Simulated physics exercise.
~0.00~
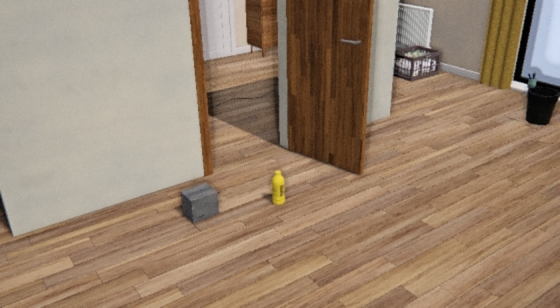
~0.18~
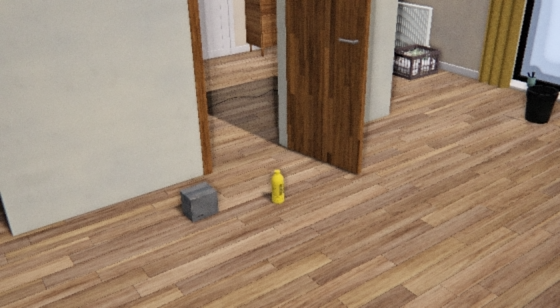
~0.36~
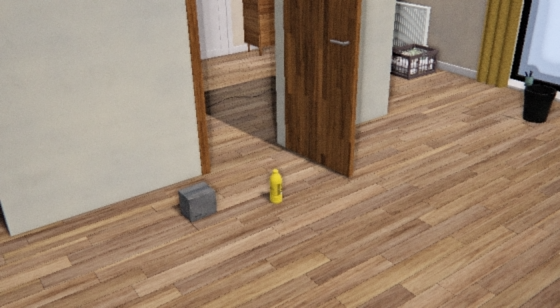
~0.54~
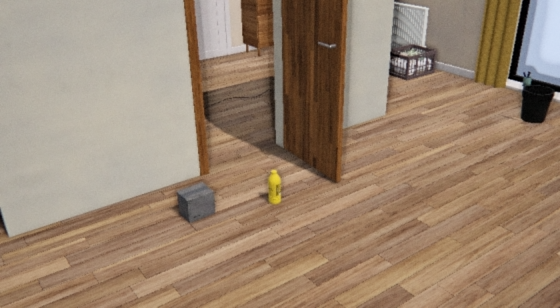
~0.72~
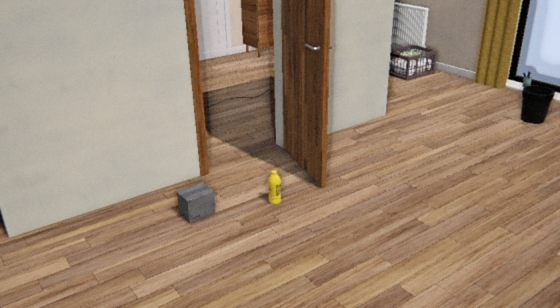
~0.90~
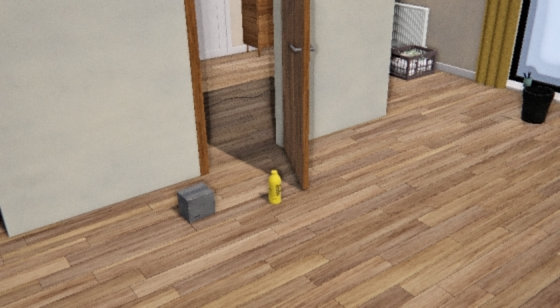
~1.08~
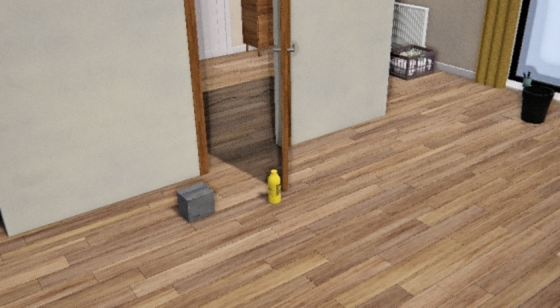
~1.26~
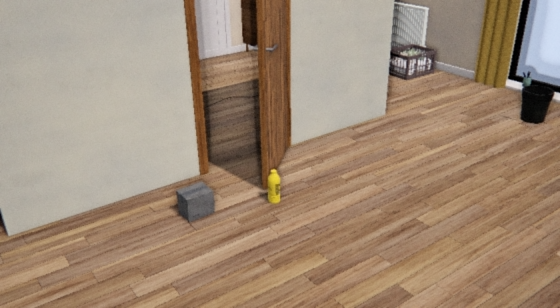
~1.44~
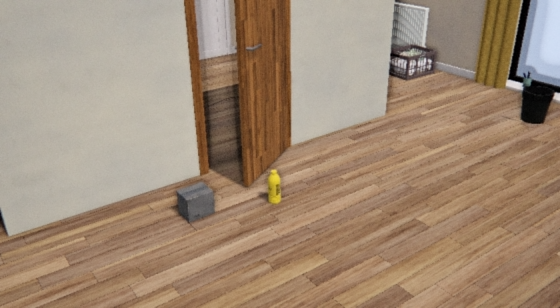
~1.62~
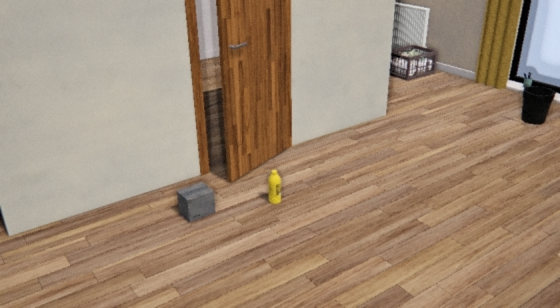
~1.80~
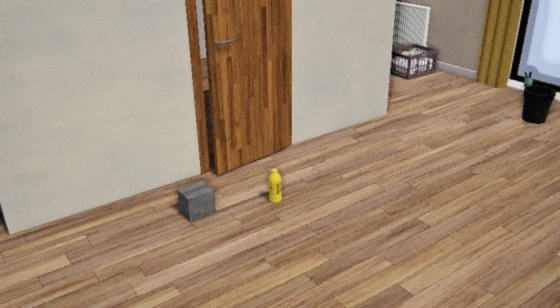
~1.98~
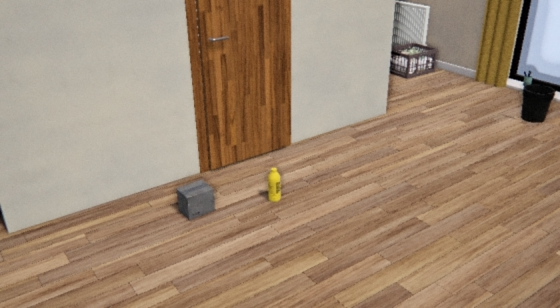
The wooden door, which stood wide open, swung steadily around toward its frame, passing behind the yellow bottle and the grey box on the wood floor, and ended up fully shut, with both objects still sitting where they had been.
